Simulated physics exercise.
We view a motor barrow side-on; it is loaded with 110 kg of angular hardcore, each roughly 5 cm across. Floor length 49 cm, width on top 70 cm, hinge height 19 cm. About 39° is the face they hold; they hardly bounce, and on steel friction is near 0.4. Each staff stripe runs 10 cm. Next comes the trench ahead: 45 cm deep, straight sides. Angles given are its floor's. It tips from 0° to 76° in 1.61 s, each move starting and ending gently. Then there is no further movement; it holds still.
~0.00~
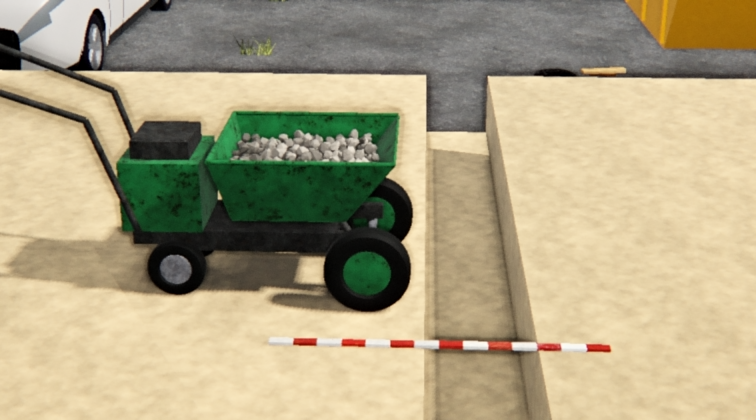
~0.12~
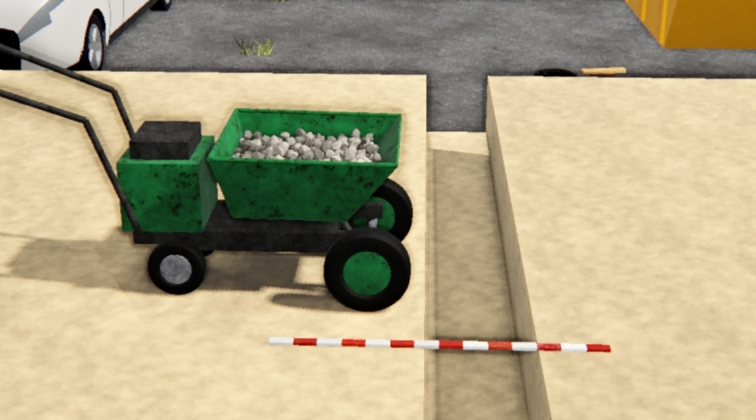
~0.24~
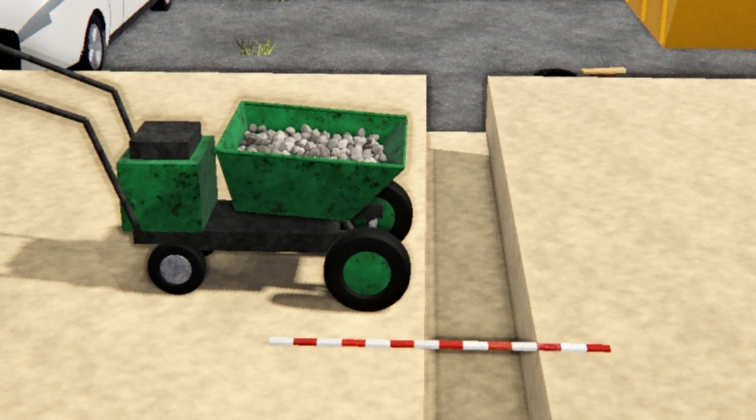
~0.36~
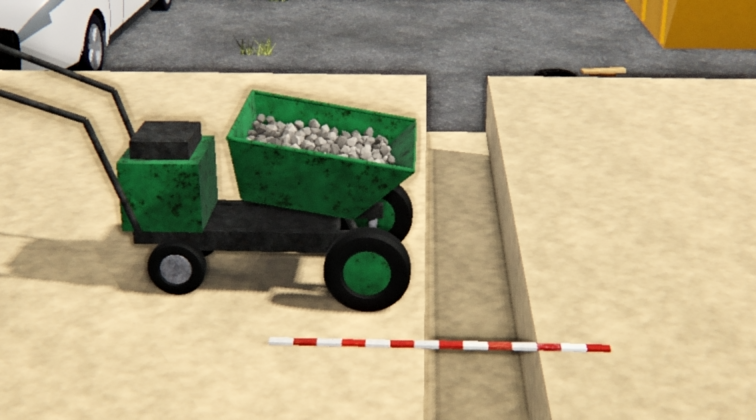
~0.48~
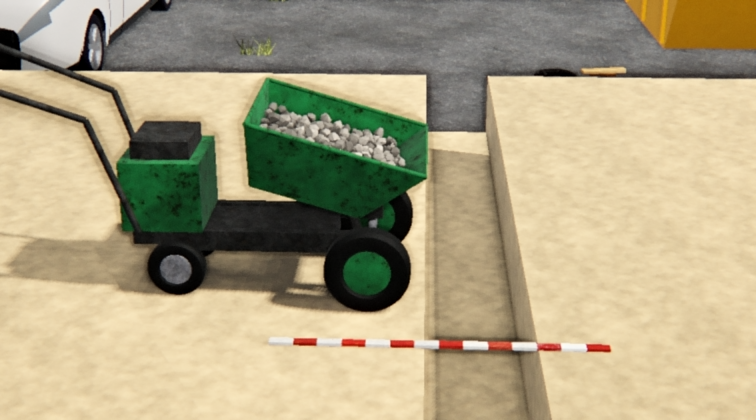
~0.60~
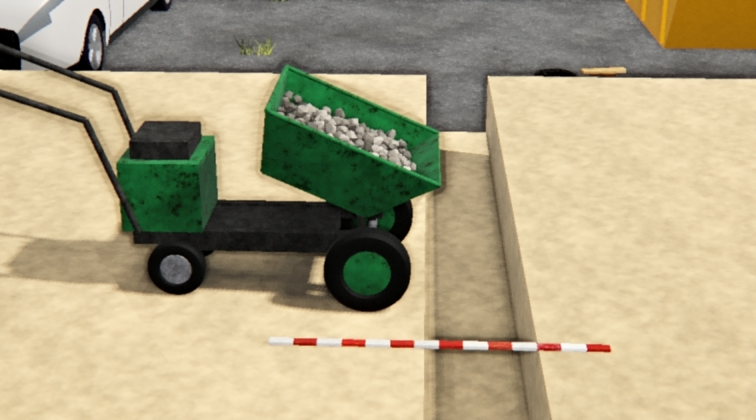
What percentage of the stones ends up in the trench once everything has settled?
About 79 per cent.
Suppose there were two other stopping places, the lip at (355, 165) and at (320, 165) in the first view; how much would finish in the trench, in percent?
Around 100% for the first place and 100% for the second.
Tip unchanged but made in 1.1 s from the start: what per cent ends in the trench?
Roughly 75 per cent.
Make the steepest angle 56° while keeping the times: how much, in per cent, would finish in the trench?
In that case near 5 per cent.
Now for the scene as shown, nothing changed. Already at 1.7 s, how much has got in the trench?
30 per cent or so by then.
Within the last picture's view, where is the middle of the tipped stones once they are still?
Roughly at pixel (503, 351).
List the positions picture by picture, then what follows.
In the first picture, lip at (395, 165), floor tilted 0°, highest stones at (303, 142).
In the second picture, the skip is at 1°, its lip at (397, 166); the top of the load is at (294, 141); the stones move at 0.2 m/s on average.
In the third picture, the skip is at 5°, its lip at (404, 168); the top of the load is at (280, 137); the stones move at 0.3 m/s on average.
In the fourth picture, lip at (414, 172), floor tilted 10°, highest stones at (274, 128); the stones move at 0.4 m/s on average.
In the fifth picture, lip at (427, 178), floor tilted 16°, highest stones at (282, 119); the stones move at 0.5 m/s on average.
In the sixth picture, lip at (440, 186), floor tilted 24°, highest stones at (295, 107); the stones move at 0.6 m/s on average.
After 1.2 s the floor is at 64°; 100 % in the skip; the foremost stones are at (480, 224).
After 1.7 s the floor is at 76°; 63 % in the skip, 29 % in the trench, 9 % past the trench; the foremost stones are at (574, 276).
After 2.1 s the floor is at 76°; 28 % in the skip, 51 % in the trench, 21 % past the trench; the foremost stones are at (627, 269).
After 4.0 s the floor is at 76°; 0 % in the skip, 79 % in the trench, 21 % past the trench; the foremost stones are at (641, 269).
